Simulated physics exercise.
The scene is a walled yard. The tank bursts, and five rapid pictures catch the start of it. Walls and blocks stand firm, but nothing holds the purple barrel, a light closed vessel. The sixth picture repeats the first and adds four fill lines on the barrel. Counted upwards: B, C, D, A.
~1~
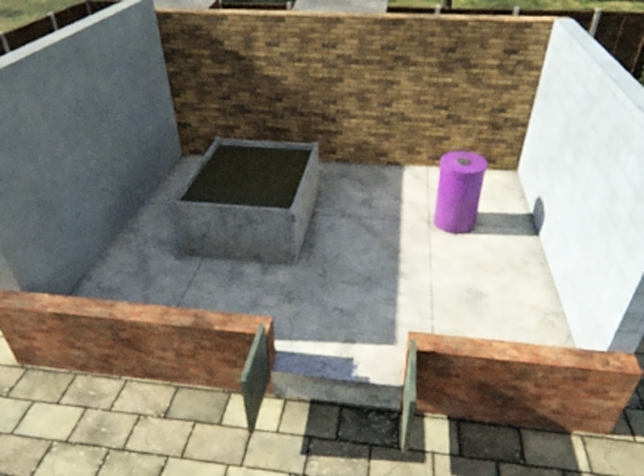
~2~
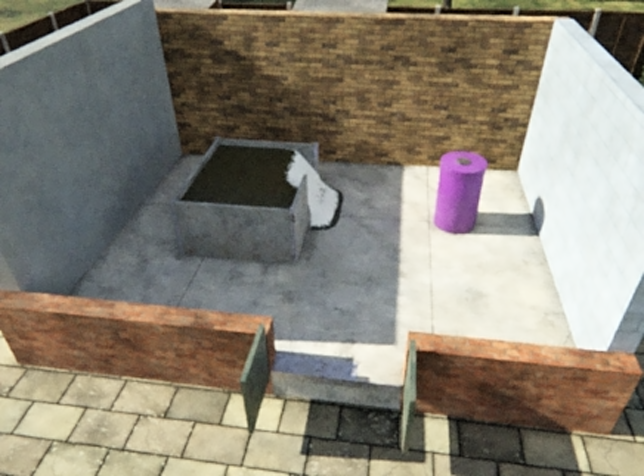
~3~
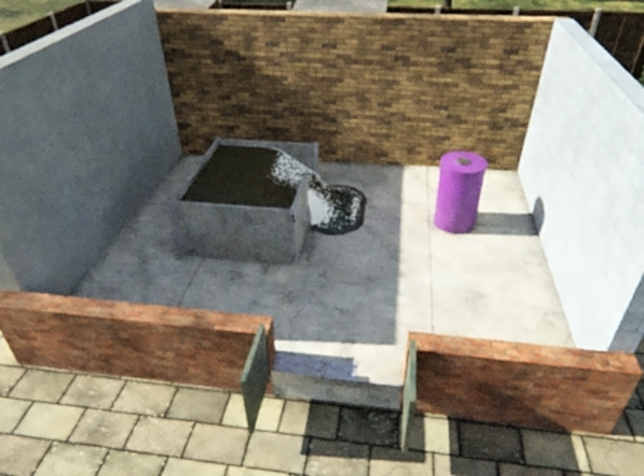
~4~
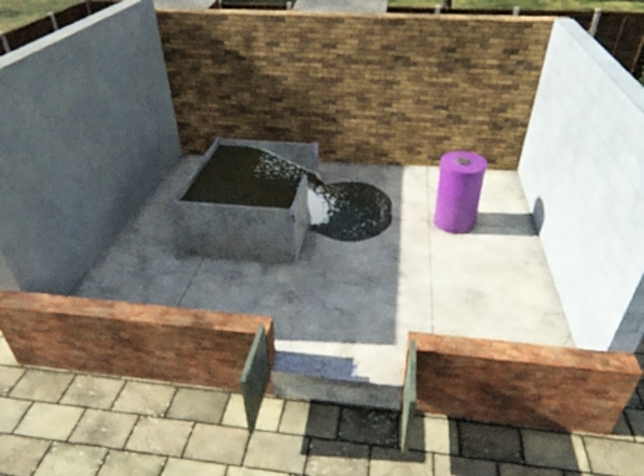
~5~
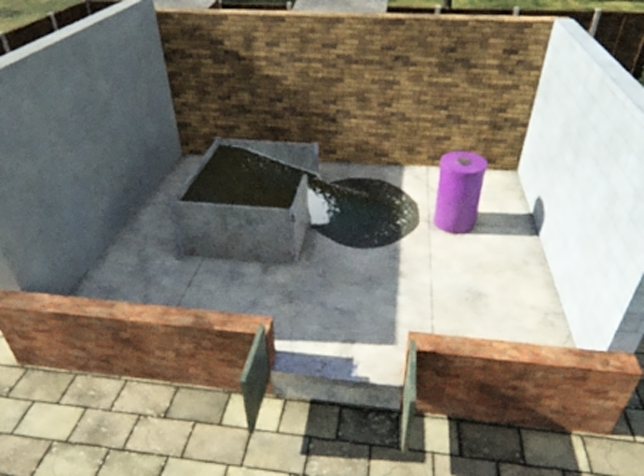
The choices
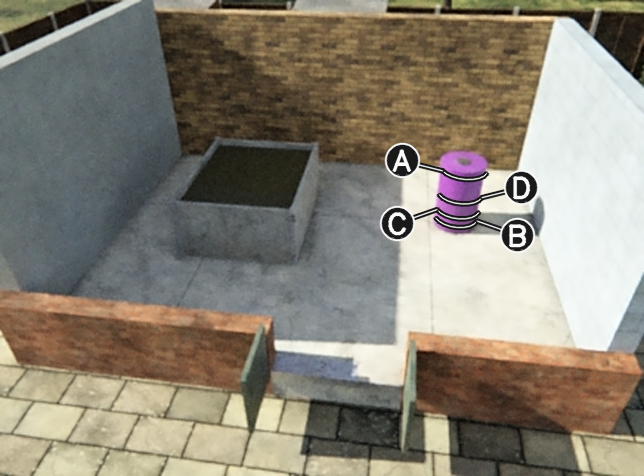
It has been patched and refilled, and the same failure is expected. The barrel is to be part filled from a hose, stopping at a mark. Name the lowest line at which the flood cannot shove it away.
D.
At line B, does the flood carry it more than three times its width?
Yes, clearly.
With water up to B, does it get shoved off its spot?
Yes.
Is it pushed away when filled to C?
Yes, that goes wrong.
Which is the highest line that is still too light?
Here it is line C.
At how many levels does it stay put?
Two of them.
On the marked copy, A at (465, 179); B at (457, 227); C at (458, 218); D at (461, 203); from the bottom up B, C, D, A.
With A, it does not move.
With B, it is pushed about 5 times its own width away.
With C, it is pushed about half its own width away.
With D, it does not move.
